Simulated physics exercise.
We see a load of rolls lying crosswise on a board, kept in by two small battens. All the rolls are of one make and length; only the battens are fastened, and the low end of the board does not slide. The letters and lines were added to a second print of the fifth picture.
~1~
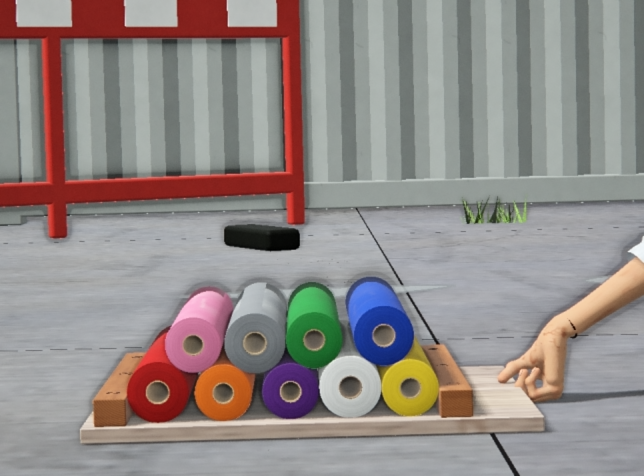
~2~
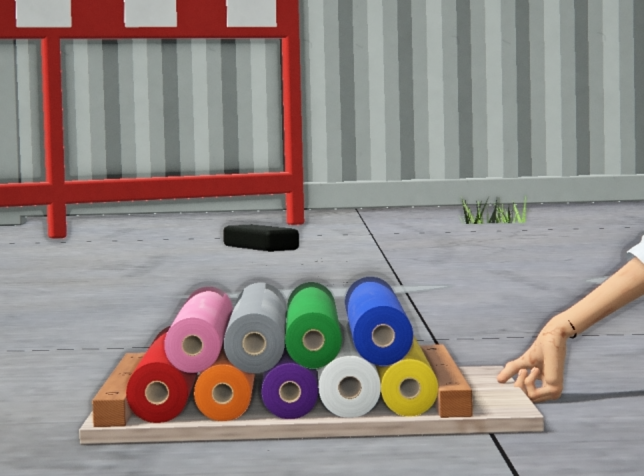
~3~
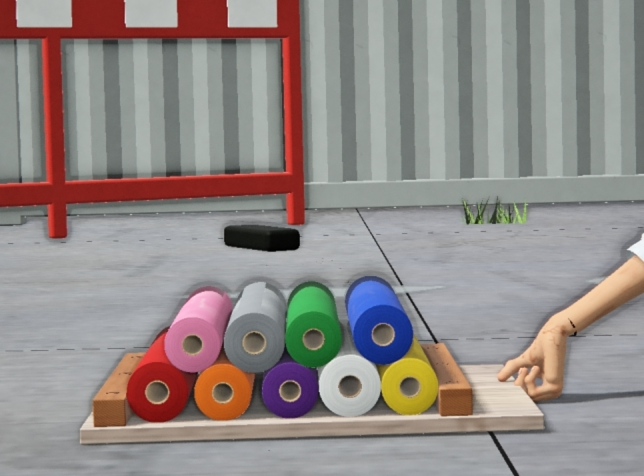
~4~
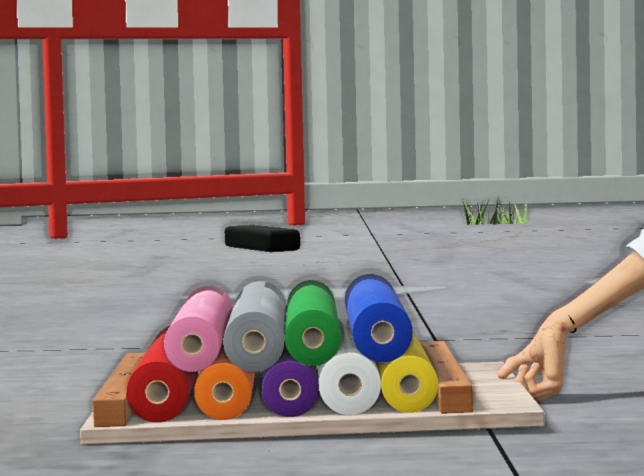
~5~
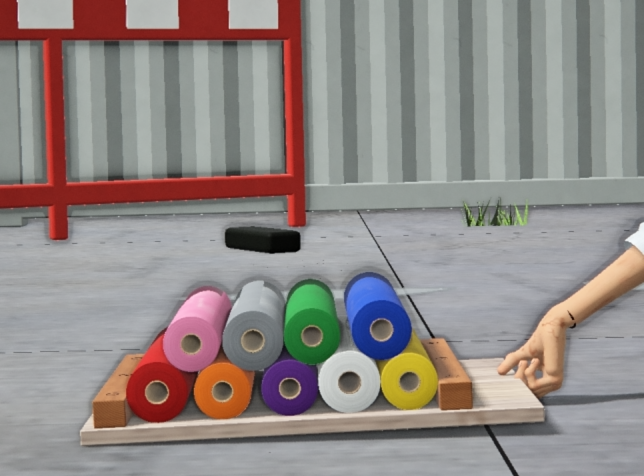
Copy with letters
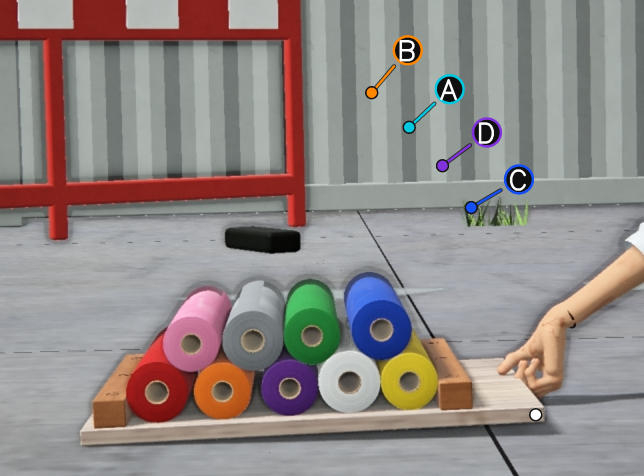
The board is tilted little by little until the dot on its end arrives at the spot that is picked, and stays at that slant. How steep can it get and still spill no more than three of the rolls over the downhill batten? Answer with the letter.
The answer is mark C.
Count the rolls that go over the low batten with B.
It comes to four.
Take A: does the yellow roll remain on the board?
Yes, with A.
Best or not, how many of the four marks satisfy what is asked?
One of the four.
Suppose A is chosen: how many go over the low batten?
With A, four.
On the copy, A at (409, 127); B at (371, 93); C at (471, 208); D at (443, 166); the white dot at (536, 415).
On C. First, board at 17°.
Then, board at 29°.
Finally, board at 29°, three over the low batten (pink, grey, green).
By contrast, A four over the low batten (pink, blue, grey, green); B four over the low batten (pink, blue, grey, green); D four over the low batten (pink, blue, grey, green).
